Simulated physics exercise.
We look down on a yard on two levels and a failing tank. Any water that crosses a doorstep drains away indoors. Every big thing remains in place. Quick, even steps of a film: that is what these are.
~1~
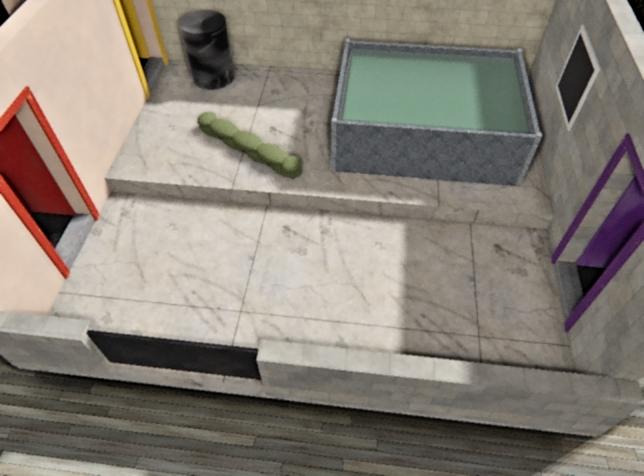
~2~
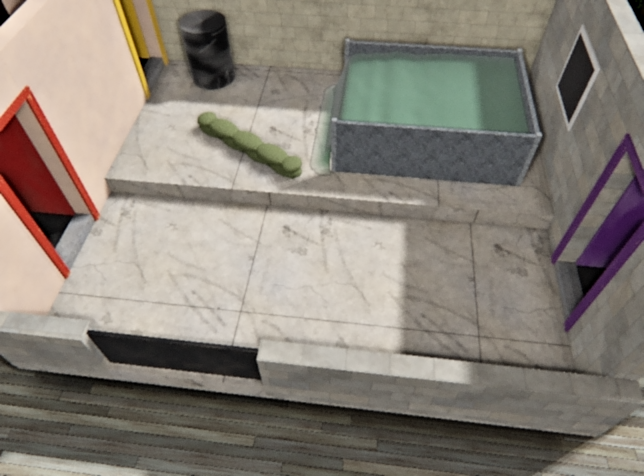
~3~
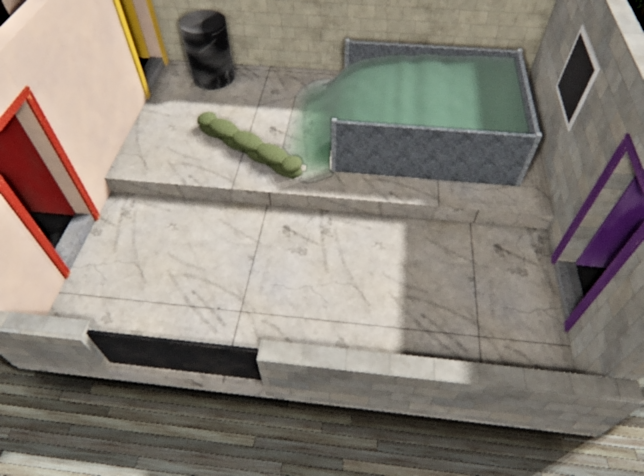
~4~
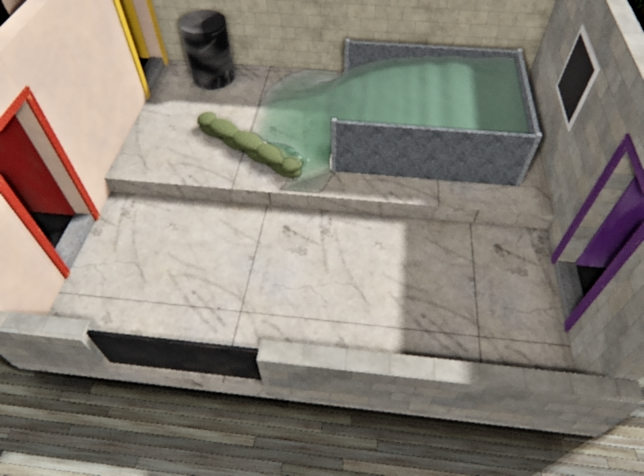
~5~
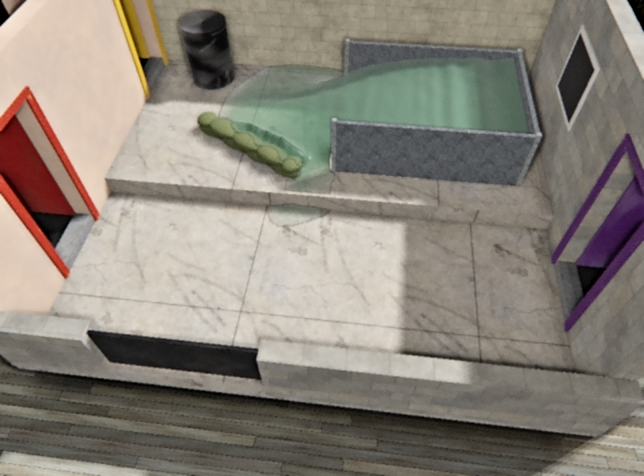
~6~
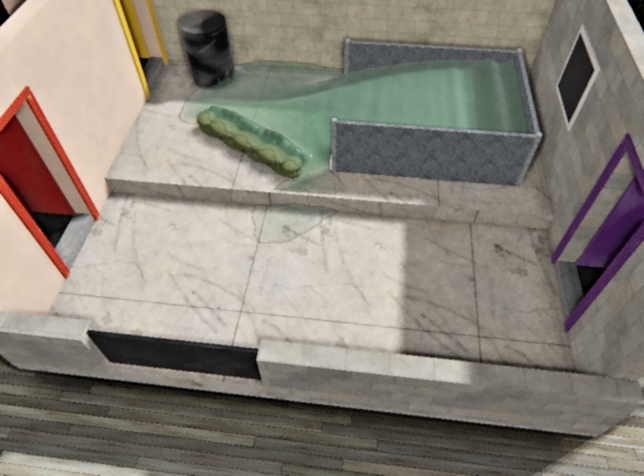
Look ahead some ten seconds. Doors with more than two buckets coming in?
One by one: I expect the red door to stop at two buckets or less; I expect the yellow door to go past two buckets; I expect the purple door to go past two buckets.
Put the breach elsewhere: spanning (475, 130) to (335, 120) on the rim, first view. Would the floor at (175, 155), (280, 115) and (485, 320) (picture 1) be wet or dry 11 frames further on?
The first spot is spared, the second spared, the third swamped.
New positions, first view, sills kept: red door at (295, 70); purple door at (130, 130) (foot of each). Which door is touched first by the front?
I'd name the red-painted one.
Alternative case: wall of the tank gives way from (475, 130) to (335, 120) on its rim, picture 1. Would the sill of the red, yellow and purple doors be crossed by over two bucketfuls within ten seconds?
At the doors, red crosses the line, yellow never reaches it and purple crosses the line.
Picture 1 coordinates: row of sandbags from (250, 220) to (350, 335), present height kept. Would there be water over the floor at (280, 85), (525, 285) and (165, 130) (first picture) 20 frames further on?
Going point by point, I'd say waterlogged, then left untouched, then waterlogged.
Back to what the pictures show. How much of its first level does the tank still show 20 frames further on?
My reading is roughly 22 in a hundred.
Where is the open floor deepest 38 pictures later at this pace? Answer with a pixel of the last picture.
Roughly (563, 331).
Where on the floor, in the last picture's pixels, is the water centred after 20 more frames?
Centre of the water: Near (272, 138).
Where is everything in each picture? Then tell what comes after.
In the first frame, the tank at (432, 89) is whole and still.
In the second frame, water pours out at (342, 110) and has run to (328, 173).
In the third frame, water pours out at (342, 113) and has run to (303, 177).
In the fourth frame, water pours out at (342, 116) and has run to (300, 74).
In the fifth frame, water pours out at (342, 116) and has run to (244, 84).
In the sixth frame, the front is at (194, 98), out from the gap at (342, 117).
A moment on, water covers 40 % of the floor; the red door not reached, the yellow door over two buckets in, the purple door not reached.
Next, water covers 55 % of the floor; the red door wet at the sill, nothing in, the yellow door far over two buckets in, the purple door not reached.
Then, water covers 70 % of the floor; the red door wet at the sill, nothing in, the yellow door far over two buckets in, the purple door not reached.
Later, water covers 95 % of the floor; the red door wet at the sill, nothing in, the yellow door far over two buckets in, the purple door wet at the sill, nothing in.
In the end, water covers 90 % of the floor; the red door wet at the sill, nothing in, the yellow door far over two buckets in, the purple door over two buckets in.
